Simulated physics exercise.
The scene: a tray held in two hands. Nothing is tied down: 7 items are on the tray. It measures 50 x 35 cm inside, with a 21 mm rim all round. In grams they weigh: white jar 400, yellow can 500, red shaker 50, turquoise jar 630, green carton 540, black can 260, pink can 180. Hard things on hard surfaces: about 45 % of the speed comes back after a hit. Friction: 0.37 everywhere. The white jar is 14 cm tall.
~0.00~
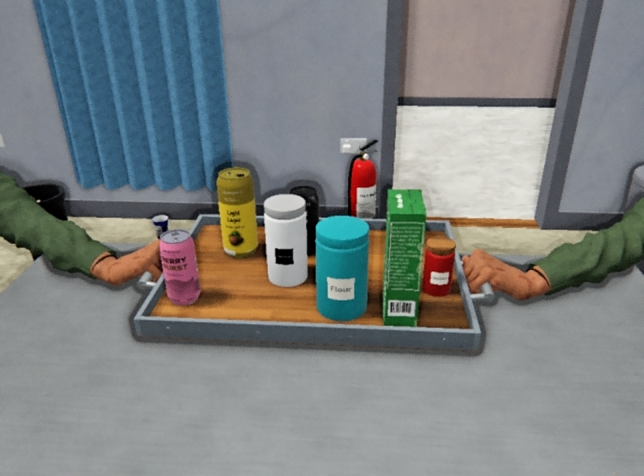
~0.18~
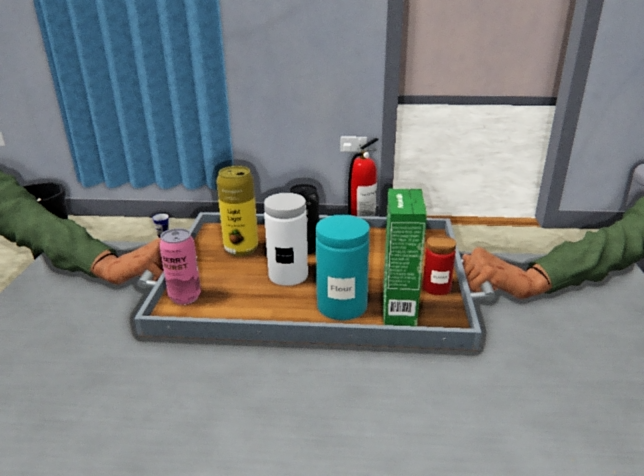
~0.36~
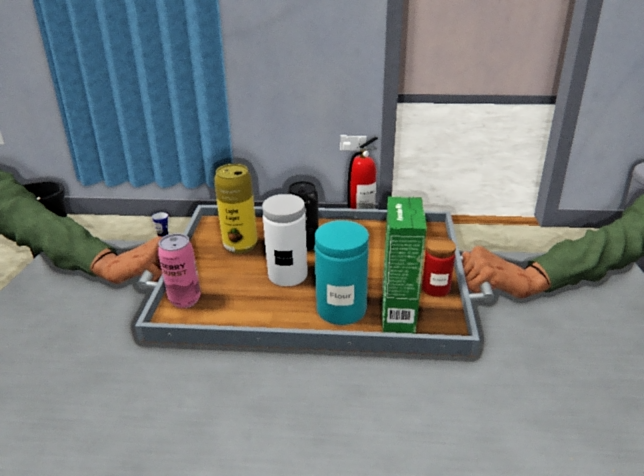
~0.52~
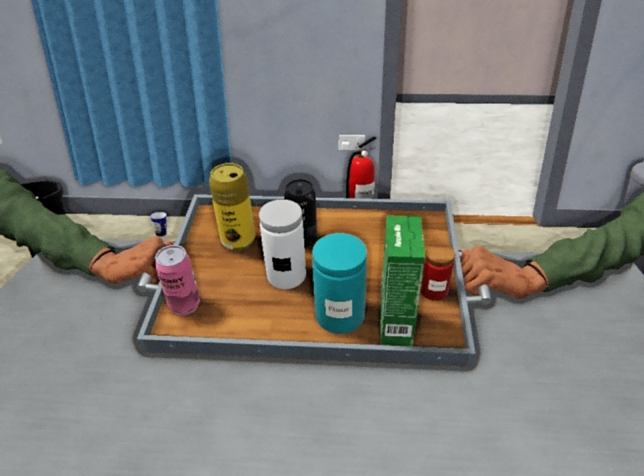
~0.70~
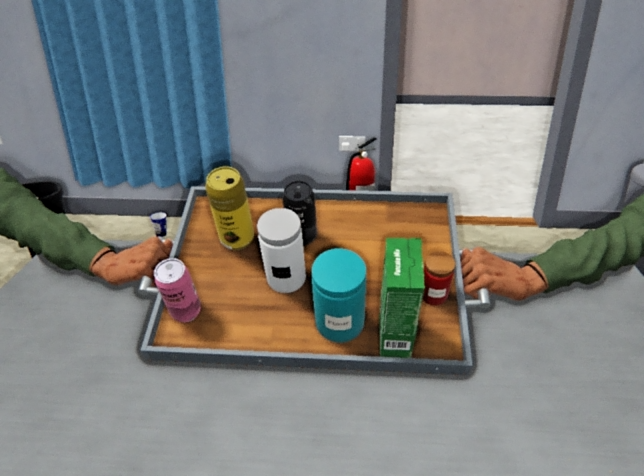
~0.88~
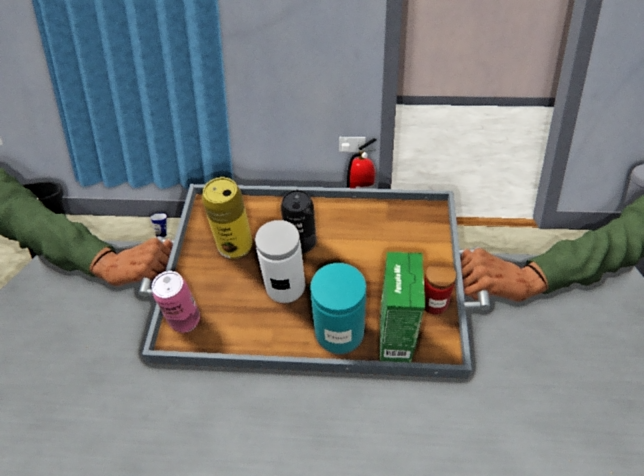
Two hands tilt a tray of cans, jars and a carton toward the viewer, items shifting slightly.
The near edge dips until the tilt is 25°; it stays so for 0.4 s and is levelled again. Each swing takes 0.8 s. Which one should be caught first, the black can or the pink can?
The latter of the two, the pink can.
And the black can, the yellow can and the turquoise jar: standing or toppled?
The black can tips over; the yellow can topples; the turquoise jar keeps standing.
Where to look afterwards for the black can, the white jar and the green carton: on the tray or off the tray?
The black can finishes off the tray; the white jar finishes off the tray; the green carton is still on the tray.
After 1.48 s, tray at 22°, near edge down; white jar, yellow can, red shaker and pink can now off the tray; black can 31° off its base near (298, 306); turquoise jar moved 3 cm.
After 1.78 s, tray at 8°, near edge down; black can now off the tray; turquoise jar moved 3 cm.
In the end (2.6 s), off the tray, white jar, yellow can, red shaker, black can and pink can; the other 2 under 5 cm from the start. Black can went at 1.52 s; pink can went at 1.30 s.
